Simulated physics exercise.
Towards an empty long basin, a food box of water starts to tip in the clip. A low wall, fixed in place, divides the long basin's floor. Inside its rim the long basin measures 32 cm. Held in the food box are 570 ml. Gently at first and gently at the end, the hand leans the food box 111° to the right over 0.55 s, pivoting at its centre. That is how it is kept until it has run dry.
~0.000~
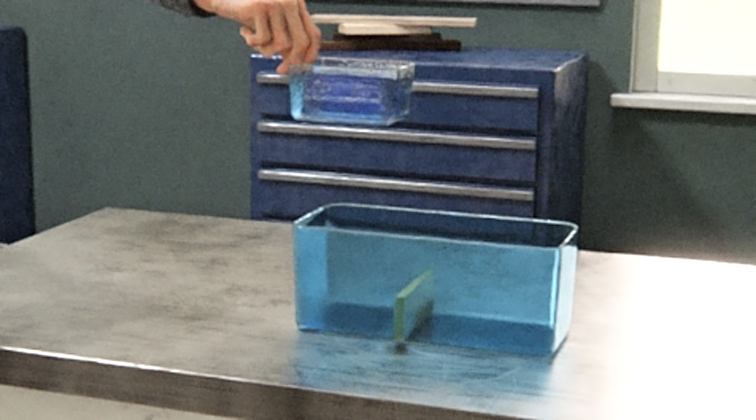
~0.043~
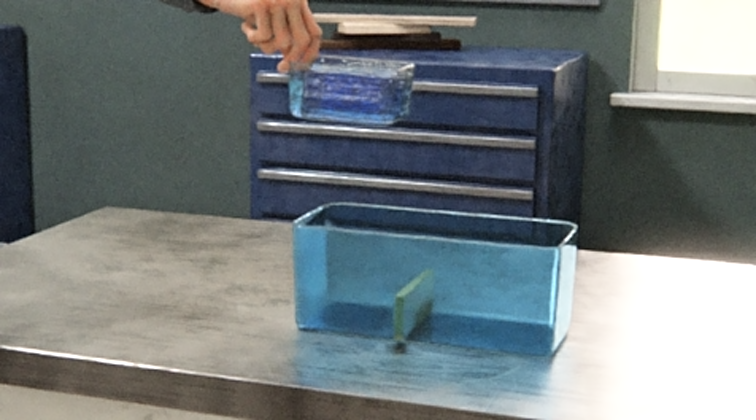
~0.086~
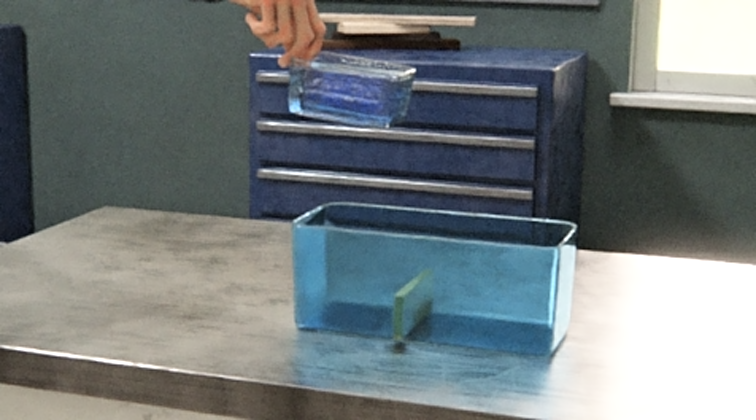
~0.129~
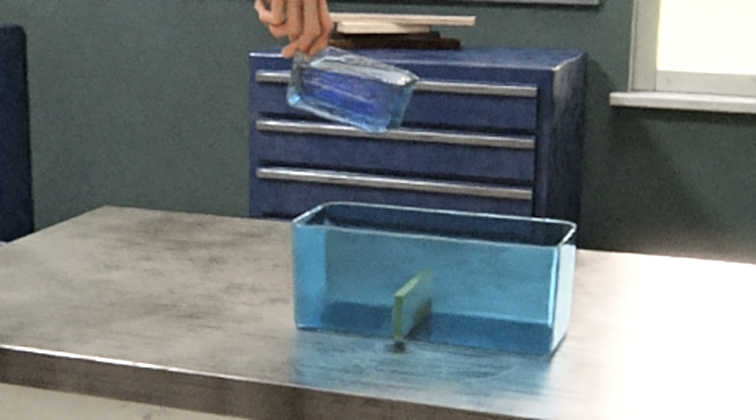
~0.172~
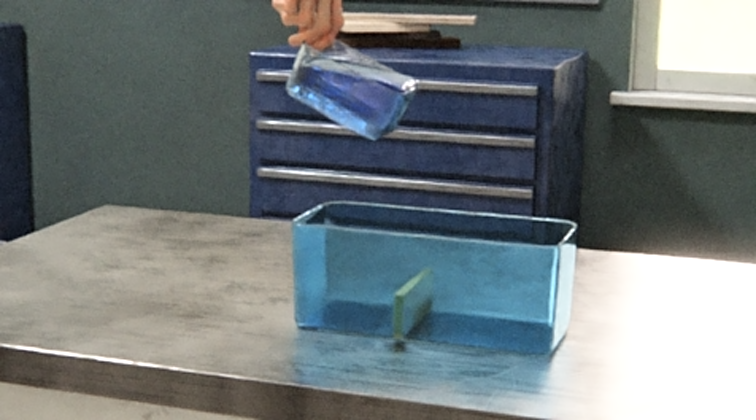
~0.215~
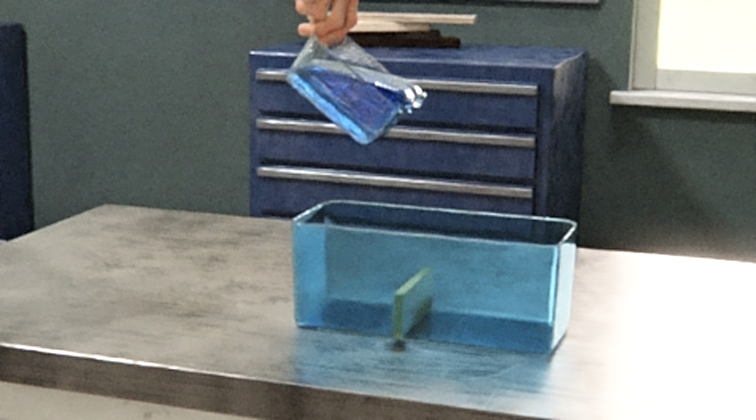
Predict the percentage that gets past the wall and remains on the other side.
The other side holds about 81 % in the end.
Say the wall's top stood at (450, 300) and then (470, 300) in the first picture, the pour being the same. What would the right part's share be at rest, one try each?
Try 1: 45 %; try 2: 20 %.
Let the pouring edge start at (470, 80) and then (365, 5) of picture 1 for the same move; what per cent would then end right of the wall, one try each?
I'd expect close to 90 per cent and then close to 55 per cent.
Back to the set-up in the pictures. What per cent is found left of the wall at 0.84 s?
The fraction is near 18 percent.
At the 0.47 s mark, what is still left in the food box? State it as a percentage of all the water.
I reckon about 10 in a hundred is still held.
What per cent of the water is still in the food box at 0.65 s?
About 1 per cent.
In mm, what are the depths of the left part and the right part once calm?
Left about 6 mm, right about 20 mm.
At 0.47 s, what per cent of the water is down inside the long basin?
The basin holds roughly 44 in a hundred parts at that moment.
By 0.47 s the tilt is 105° and 11 per cent is still to pour, 0 is left of the wall and 43 right of it.
By 0.65 s the tilt is 111° and 1 per cent is still to pour, 12 is left of the wall and 82 right of it.
By 0.84 s the tilt is 111° and 0 per cent is still to pour, 17 is left of the wall and 81 right of it.
By 1.05 s the tilt is 111° and 0 per cent is still to pour, 17 is left of the wall and 81 right of it.
At rest 17 per cent lies left of the wall, 81 right of it and 2 outside.
